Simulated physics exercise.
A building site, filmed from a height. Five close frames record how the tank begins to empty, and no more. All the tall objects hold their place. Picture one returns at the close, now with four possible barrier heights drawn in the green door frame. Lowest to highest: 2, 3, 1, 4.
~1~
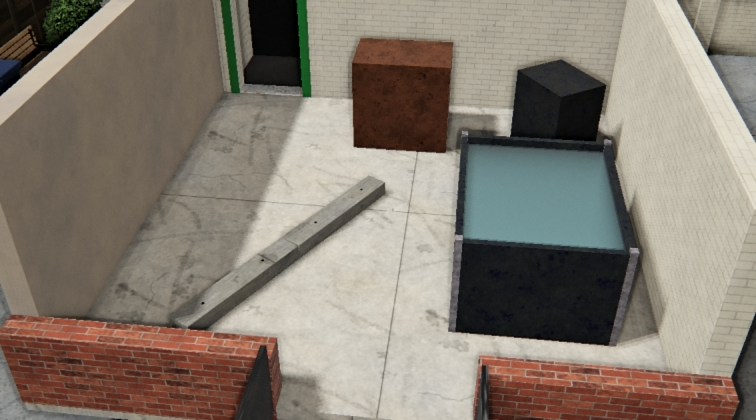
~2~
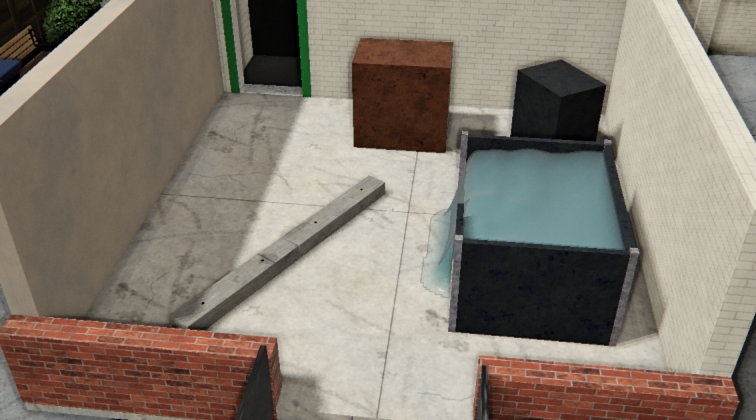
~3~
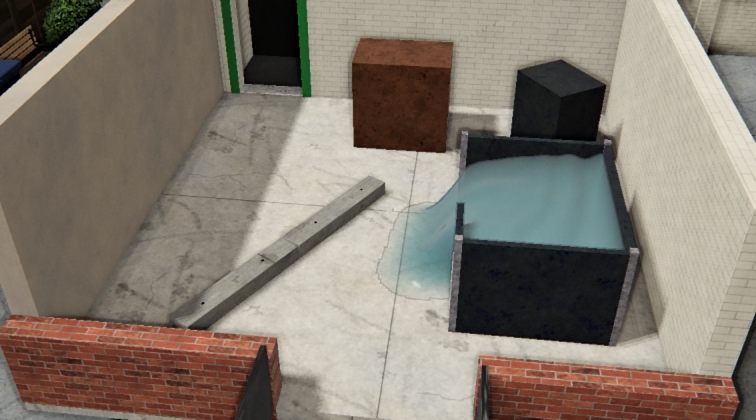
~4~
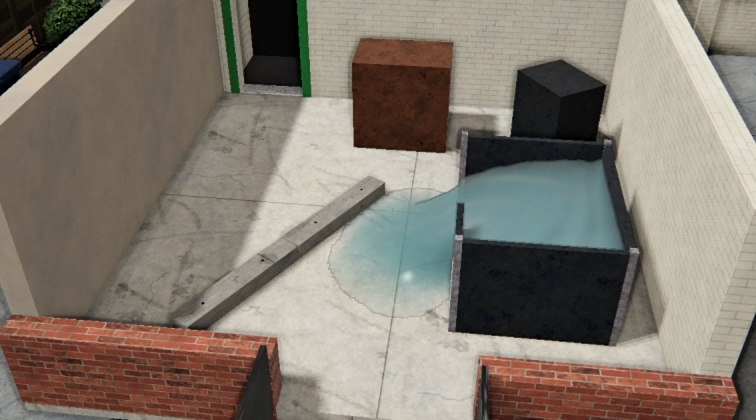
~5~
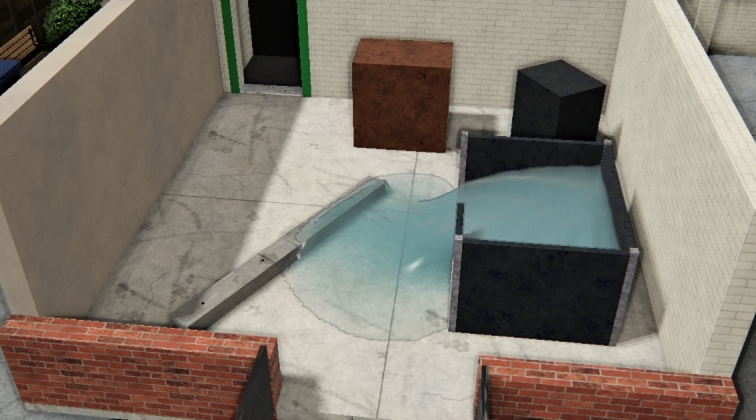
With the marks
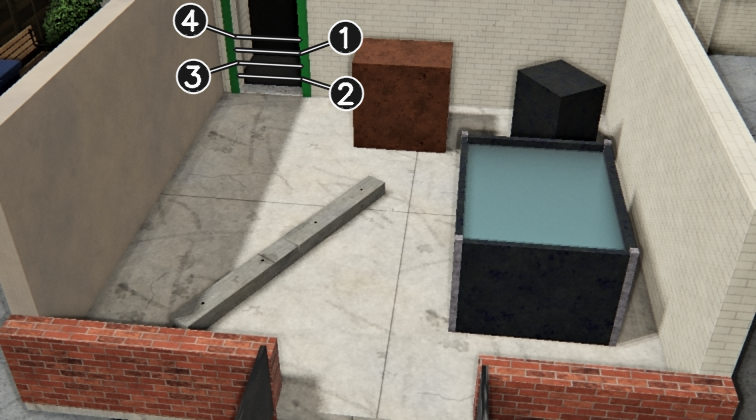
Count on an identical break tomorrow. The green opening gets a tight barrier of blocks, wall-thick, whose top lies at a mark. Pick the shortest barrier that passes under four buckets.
Take 2.
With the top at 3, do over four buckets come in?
No, not at all.
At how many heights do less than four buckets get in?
All of them.
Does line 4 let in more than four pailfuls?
No.
On the marked copy, 1 at (268, 51); 2 at (270, 77); 3 at (269, 64); 4 at (267, 38); from the bottom up 2, 3, 1, 4.
Choosing 1, nothing gets over.
Choosing 2, a splash gets over, under a bucket.
Choosing 3, nothing gets over.
Choosing 4, nothing gets over.
